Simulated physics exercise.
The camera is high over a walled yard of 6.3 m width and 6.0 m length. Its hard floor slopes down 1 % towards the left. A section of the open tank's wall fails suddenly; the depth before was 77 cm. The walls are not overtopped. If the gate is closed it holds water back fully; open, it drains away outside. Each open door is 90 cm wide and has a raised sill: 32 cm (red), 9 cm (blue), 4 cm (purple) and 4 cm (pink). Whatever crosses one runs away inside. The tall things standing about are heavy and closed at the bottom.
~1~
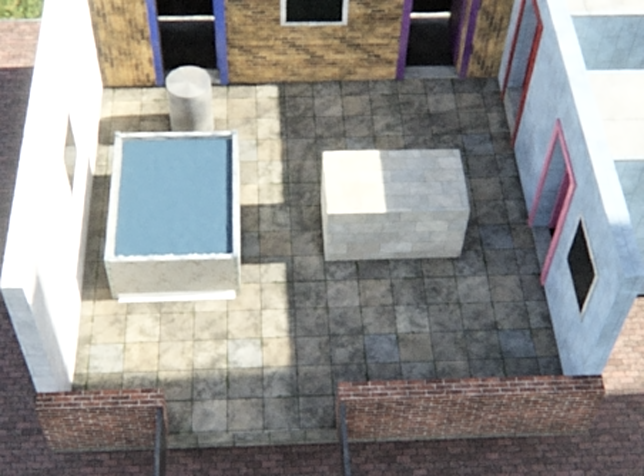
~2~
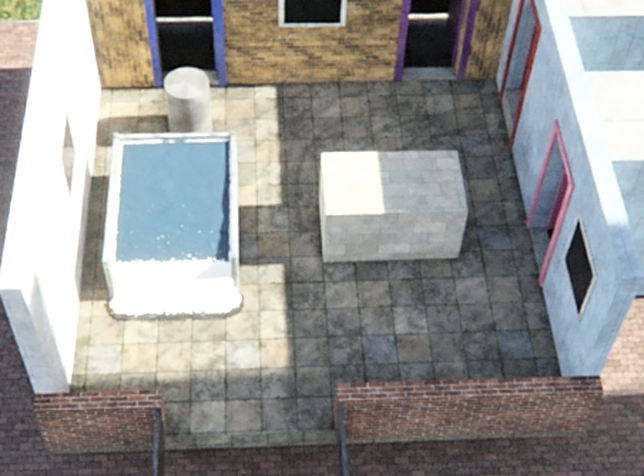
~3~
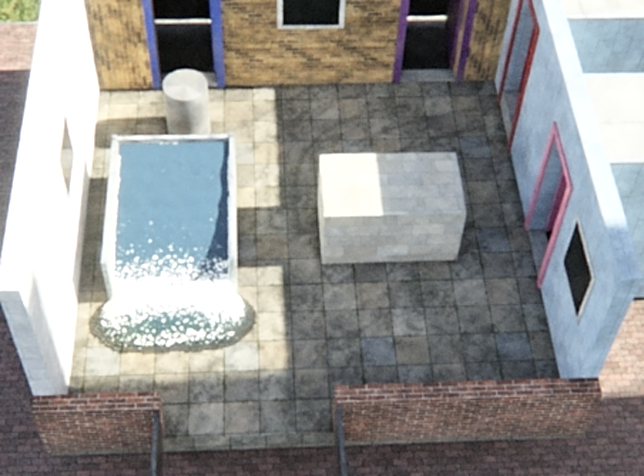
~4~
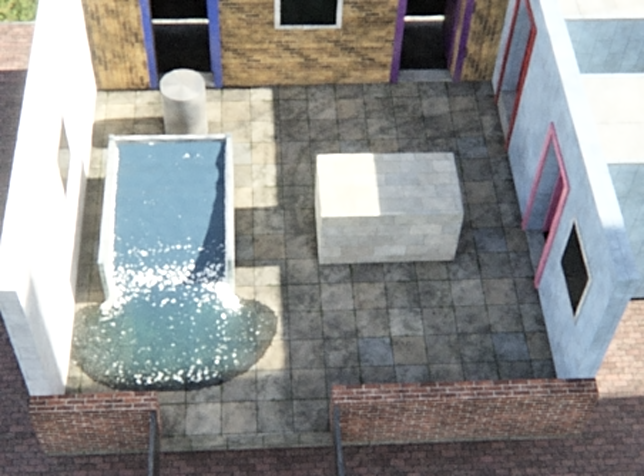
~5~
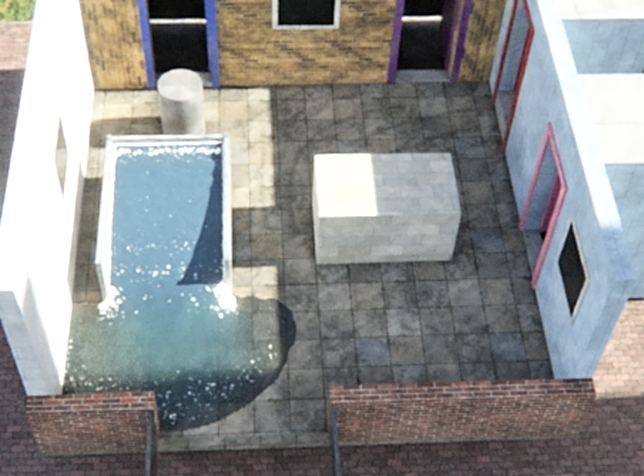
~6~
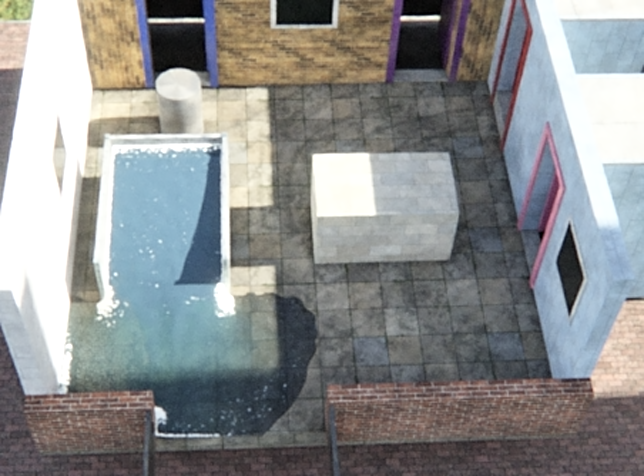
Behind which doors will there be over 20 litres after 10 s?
The water let in: At the red door it stays under the limit; at the blue door it stays under the limit; at the purple door it keeps below the limit; at the pink door it does not reach the limit.
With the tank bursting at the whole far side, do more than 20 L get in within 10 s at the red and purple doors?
Then: Red below, purple over.
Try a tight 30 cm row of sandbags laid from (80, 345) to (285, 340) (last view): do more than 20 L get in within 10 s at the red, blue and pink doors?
Then: Red below, blue under, pink over.
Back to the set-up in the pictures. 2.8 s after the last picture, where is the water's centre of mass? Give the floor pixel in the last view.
Near (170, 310).
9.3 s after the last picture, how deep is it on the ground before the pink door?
Some 2.5 cm.
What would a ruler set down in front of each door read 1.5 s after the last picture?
In cm: Red 0, blue 0, purple 0, pink 0.
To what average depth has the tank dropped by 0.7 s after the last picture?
Some 39 cm.
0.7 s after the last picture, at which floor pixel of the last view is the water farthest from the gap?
Around (388, 412).
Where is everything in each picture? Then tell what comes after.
The first picture shows still water, 77 cm deep, in the open tank at (175, 197).
In the second picture, water pours out at (173, 281) and has run 0.9 m, to (240, 299); typically 10 cm deep outside, 77 cm at the open tank's back.
In the third picture, water pours out at (172, 286) and has run 1.1 m, to (98, 332); typically 13 cm deep outside, 77 cm at the open tank's back.
In the fourth picture, the front is at (96, 374), 1.5 m from the gap at (170, 288); 2.9 m2 of floor is under water; 76 cm left at the back of the open tank.
In the fifth picture, the front is at a hidden place, 2.0 m from the gap at (167, 288); 4.6 m2 of floor is under water; 69 cm left at the back of the open tank.
In the sixth picture, water pours out at (165, 288) and has run 2.4 m, to a hidden place; typically 8 cm deep outside, 65 cm at the open tank's back.
Then, 0.7 s after the last picture water covers 20 % of the floor and is deepest (51 cm) near (58, 425); red door not reached, blue door not reached, purple door not reached, pink door not reached.
Then, 1.5 s after the last picture water covers 25 % of the floor and is deepest (39 cm) near (72, 424); red door not reached, blue door not reached, purple door not reached, pink door not reached.
Then, 2.8 s after the last picture water covers 35 % of the floor and is deepest (22 cm) near (66, 351); red door not reached, blue door not reached, purple door not reached, pink door not reached.
Then, 5.3 s after the last picture water covers 60 % of the floor and is deepest (14 cm) near (93, 90); red door not reached, blue door 6 cm at the sill, 0 L in, purple door not reached, pink door 4 cm at the sill, 0 L in.
Then, 9.3 s after the last picture water covers 85 % of the floor and is deepest (8 cm) near (453, 83); red door 2 cm at the sill, 0 L in, blue door 4 cm at the sill, 0 L in, purple door 6 cm at the sill, 0 L in, pink door 3 cm at the sill, 0 L in.
